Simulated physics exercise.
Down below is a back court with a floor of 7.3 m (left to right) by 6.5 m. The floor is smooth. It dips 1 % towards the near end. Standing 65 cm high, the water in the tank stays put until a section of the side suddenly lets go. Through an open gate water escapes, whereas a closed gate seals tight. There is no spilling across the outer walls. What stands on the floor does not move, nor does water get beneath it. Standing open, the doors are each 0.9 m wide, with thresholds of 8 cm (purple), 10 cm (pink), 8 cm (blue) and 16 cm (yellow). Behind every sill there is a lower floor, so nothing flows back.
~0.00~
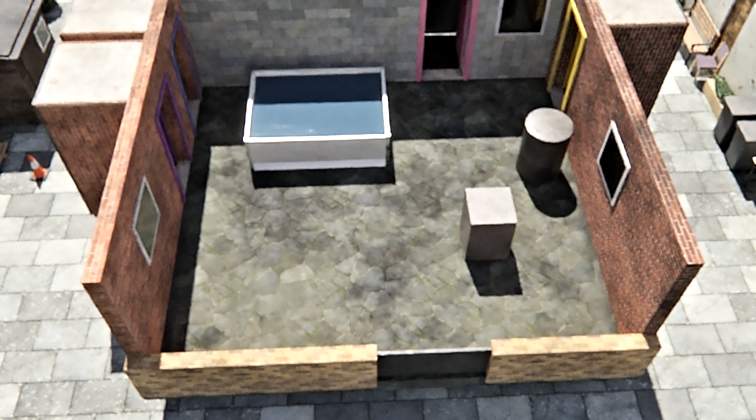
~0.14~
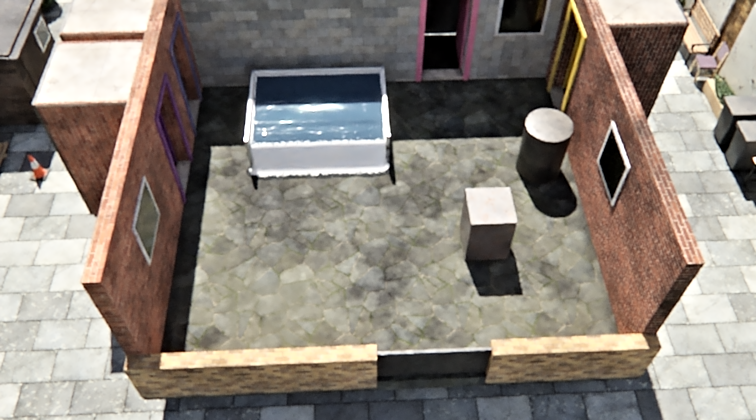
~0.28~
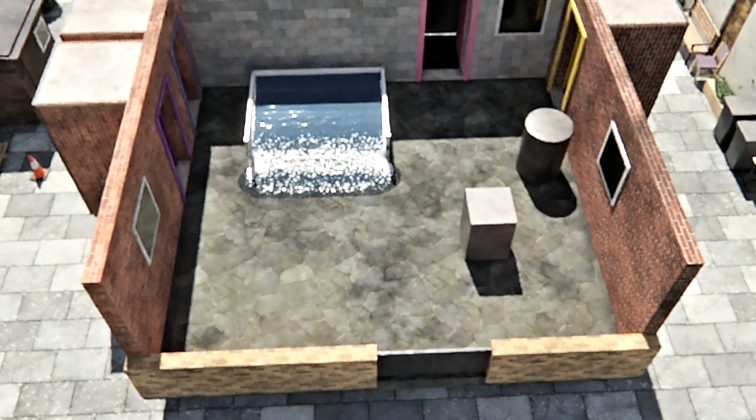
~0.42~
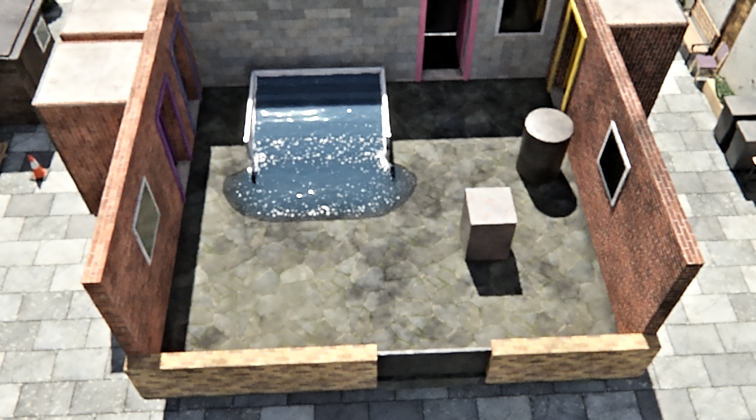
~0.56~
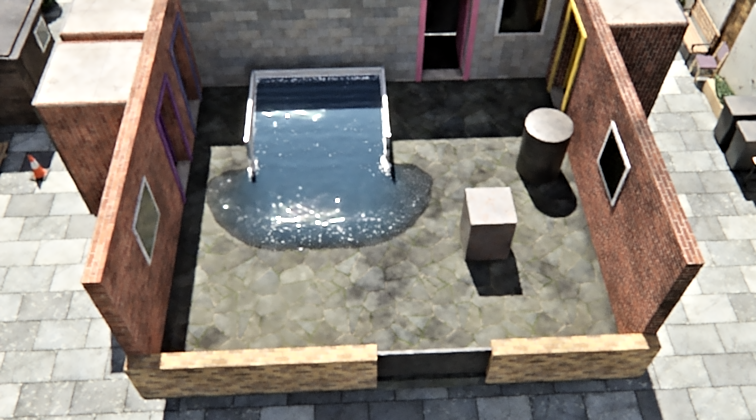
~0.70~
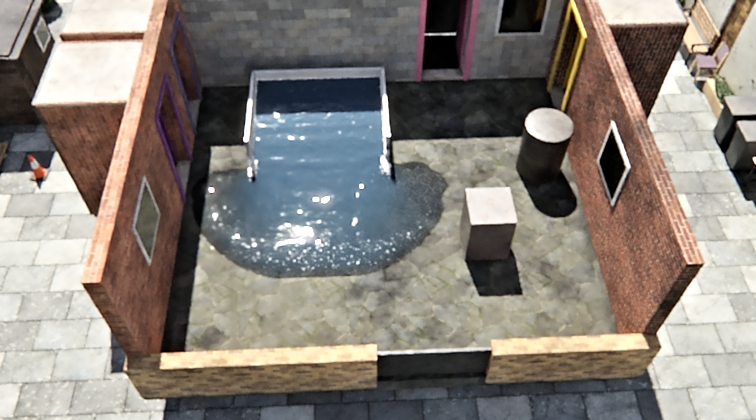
Water pours from the front of a white tank and spreads across the courtyard floor.
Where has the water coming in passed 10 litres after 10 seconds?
At the purple door it has not passed it; at the pink door it has not passed it; at the blue door it has not passed it; at the yellow door it has not passed it.
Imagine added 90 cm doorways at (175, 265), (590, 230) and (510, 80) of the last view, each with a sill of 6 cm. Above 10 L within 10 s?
The first one exceeds it, the second one exceeds it, and the third one doesn't reach it.
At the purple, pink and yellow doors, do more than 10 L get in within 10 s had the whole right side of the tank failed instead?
Against that limit: Purple below, pink over, yellow above.
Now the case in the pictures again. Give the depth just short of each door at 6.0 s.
Depths in cm: Purple 8, pink 0, blue 4, yellow 2.
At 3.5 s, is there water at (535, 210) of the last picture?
By then the spot is drenched.
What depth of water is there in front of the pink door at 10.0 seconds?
Roughly 10.0 centimetres.
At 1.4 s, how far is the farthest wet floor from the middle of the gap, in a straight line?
Some 4.6 m out.
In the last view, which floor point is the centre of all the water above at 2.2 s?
At roughly (318, 237).
After 1.4 s water covers 45 % of the floor and is deepest (33 cm) near (309, 370); purple door 2 cm at the sill, 0 L in, pink door not reached, blue door not reached, yellow door not reached.
After 2.2 s water covers 50 % of the floor and is deepest (45 cm) near (169, 376); purple door 1 cm at the sill, 0 L in, pink door not reached, blue door not reached, yellow door not reached.
After 3.5 s water covers 55 % of the floor and is deepest (30 cm) near (169, 376); purple door 2 cm at the sill, 0 L in, pink door not reached, blue door not reached, yellow door not reached.
After 6.0 s water covers 75 % of the floor and is deepest (18 cm) near (568, 182); purple door 8 cm at the sill, 0 L in, pink door not reached, blue door 4 cm at the sill, 0 L in, yellow door 2 cm at the sill, 0 L in.
After 10.0 s water covers 100 % of the floor and is deepest (13 cm) near (586, 244); purple door 5 cm at the sill, 0 L in, pink door 10 cm at the sill, 0 L in, blue door 8 cm at the sill, 4 L in, yellow door 2 cm at the sill, 0 L in.
